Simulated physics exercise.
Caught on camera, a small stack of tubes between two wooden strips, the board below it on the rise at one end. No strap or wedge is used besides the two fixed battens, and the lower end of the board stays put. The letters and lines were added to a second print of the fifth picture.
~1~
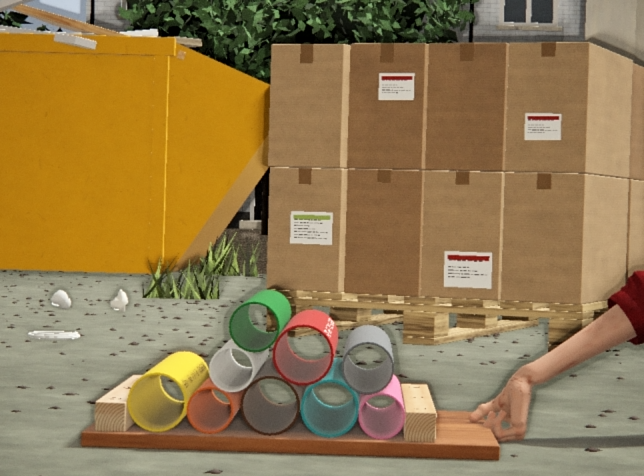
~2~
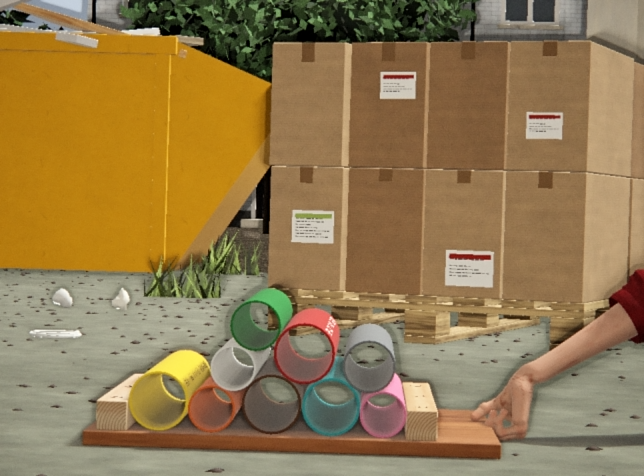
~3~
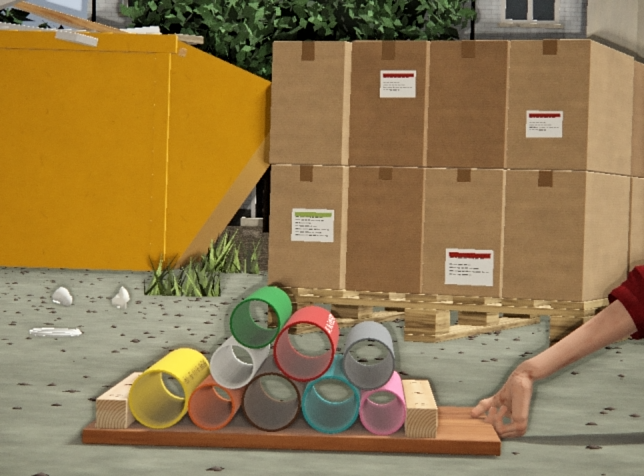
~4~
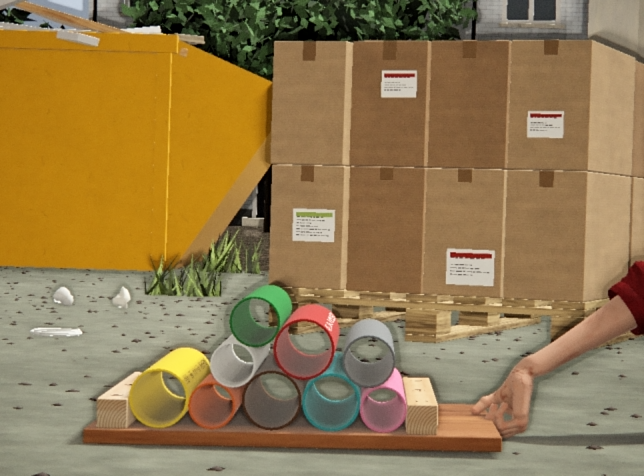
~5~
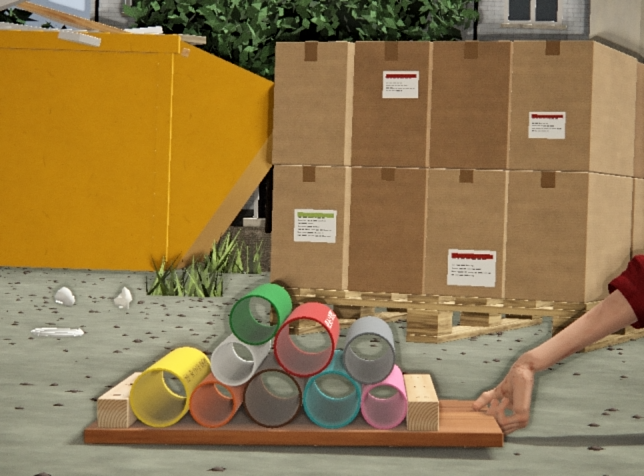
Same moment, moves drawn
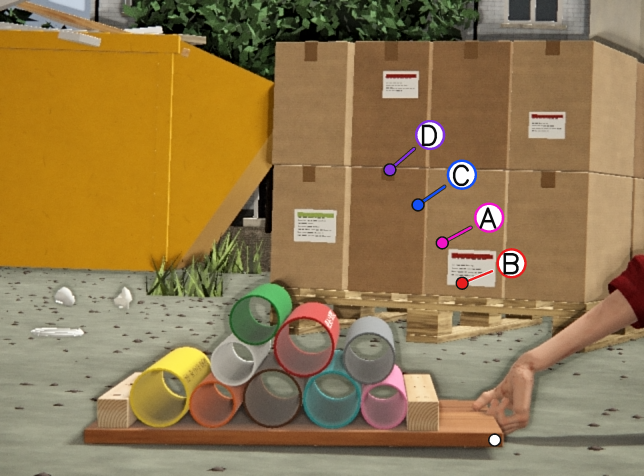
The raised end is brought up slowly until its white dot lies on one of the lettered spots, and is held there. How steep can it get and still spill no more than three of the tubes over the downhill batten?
Up to C.
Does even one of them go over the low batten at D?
At D: Yes.
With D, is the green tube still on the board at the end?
No, with D.
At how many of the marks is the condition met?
Three of them.
On the marked copy, A at (442, 243); B at (462, 283); C at (418, 205); D at (390, 170); the white dot at (495, 440).
Following C. Soon after the start, board at 20°.
Later, board at 36°.
In the end, board at 36°, three over the low batten (white, red, green).
As for the rest, A three over the low batten (white, red, green); B two over the low batten (white, green); D four over the low batten (white, grey, red, green).
